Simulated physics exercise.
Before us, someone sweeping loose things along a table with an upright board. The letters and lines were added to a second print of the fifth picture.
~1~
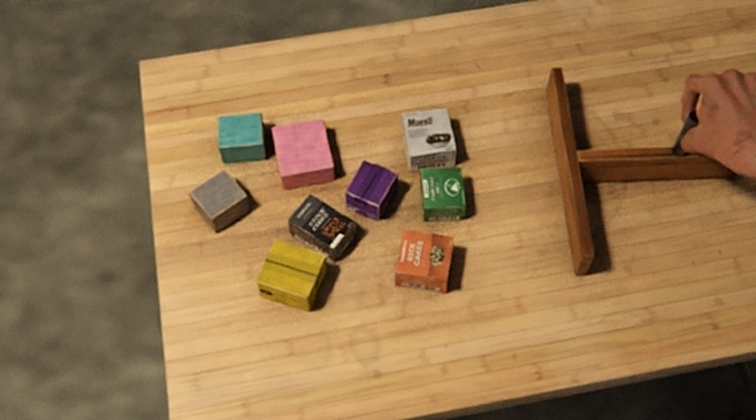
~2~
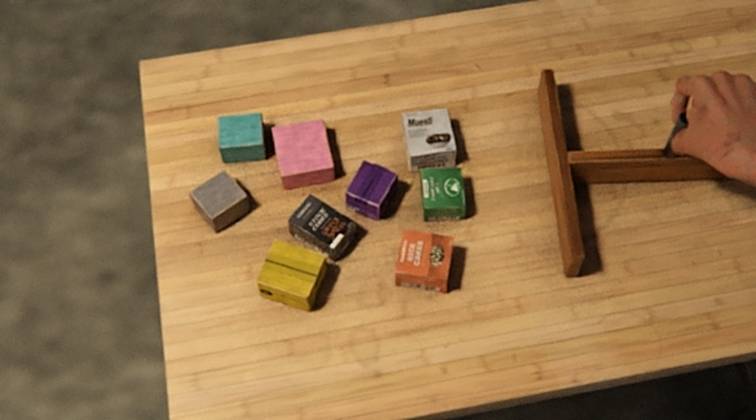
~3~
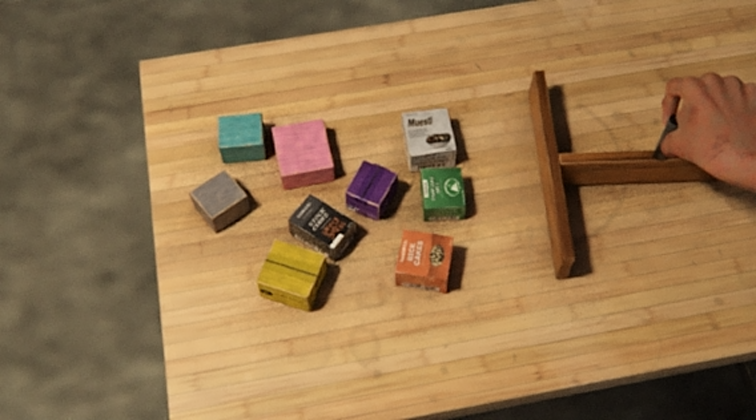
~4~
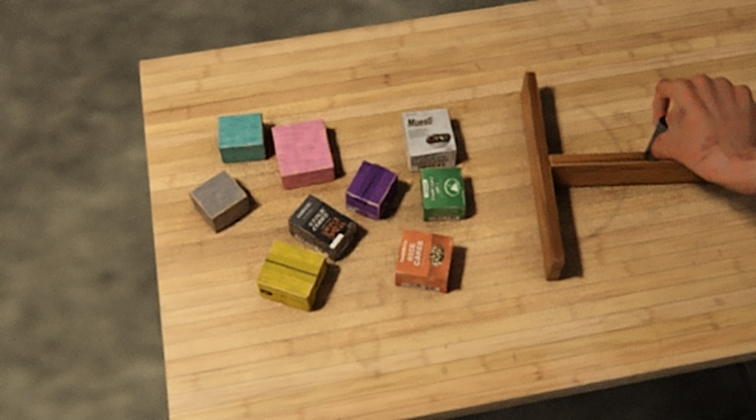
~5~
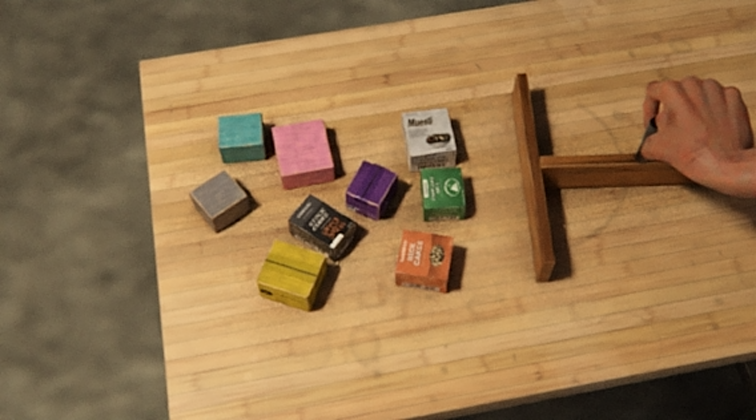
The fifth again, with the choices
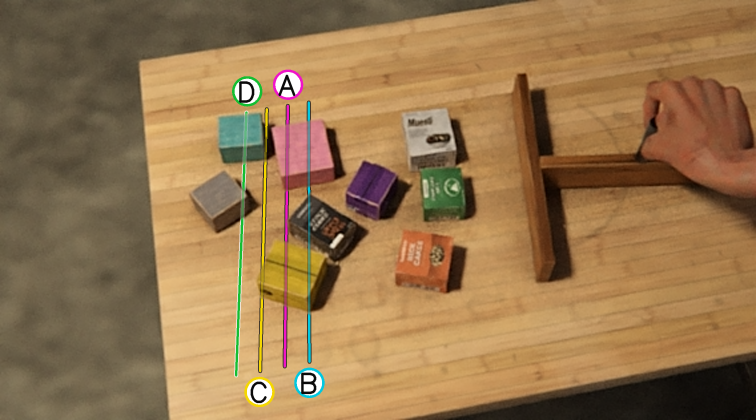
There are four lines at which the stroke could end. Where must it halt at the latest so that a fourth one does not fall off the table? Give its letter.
The farthest such stop is D.
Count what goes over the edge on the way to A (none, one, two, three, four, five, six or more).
The count is none.
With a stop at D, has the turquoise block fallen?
By then, yes.
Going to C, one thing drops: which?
It is the turquoise block.
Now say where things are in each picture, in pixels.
Pink block (303, 154); yellow box (293, 276); grey block (221, 201), in the first picture.
Board (563, 157); turquoise block (242, 138), in the second picture.
Board (554, 159); purple box (372, 191), in the third picture.
Board (544, 160); green packet (442, 194), in the fourth picture.
Board (535, 162); pink block (303, 154); yellow box (293, 276); grey block (221, 201), in the fifth picture.
On the marked copy, A at (286, 226); B at (309, 222); C at (264, 230); D at (242, 233).
Following D. Soon after the start, board (431, 179); orange packet (402, 265); white packet (396, 144).
Later, board (325, 197); turquoise block (198, 144); grey block (210, 206).
In the end, board (242, 211); grey block over the edge; turquoise block over the edge; three fallen.
As for the rest, A is within the limit but short; B is within the limit but short; C is within the limit but short.
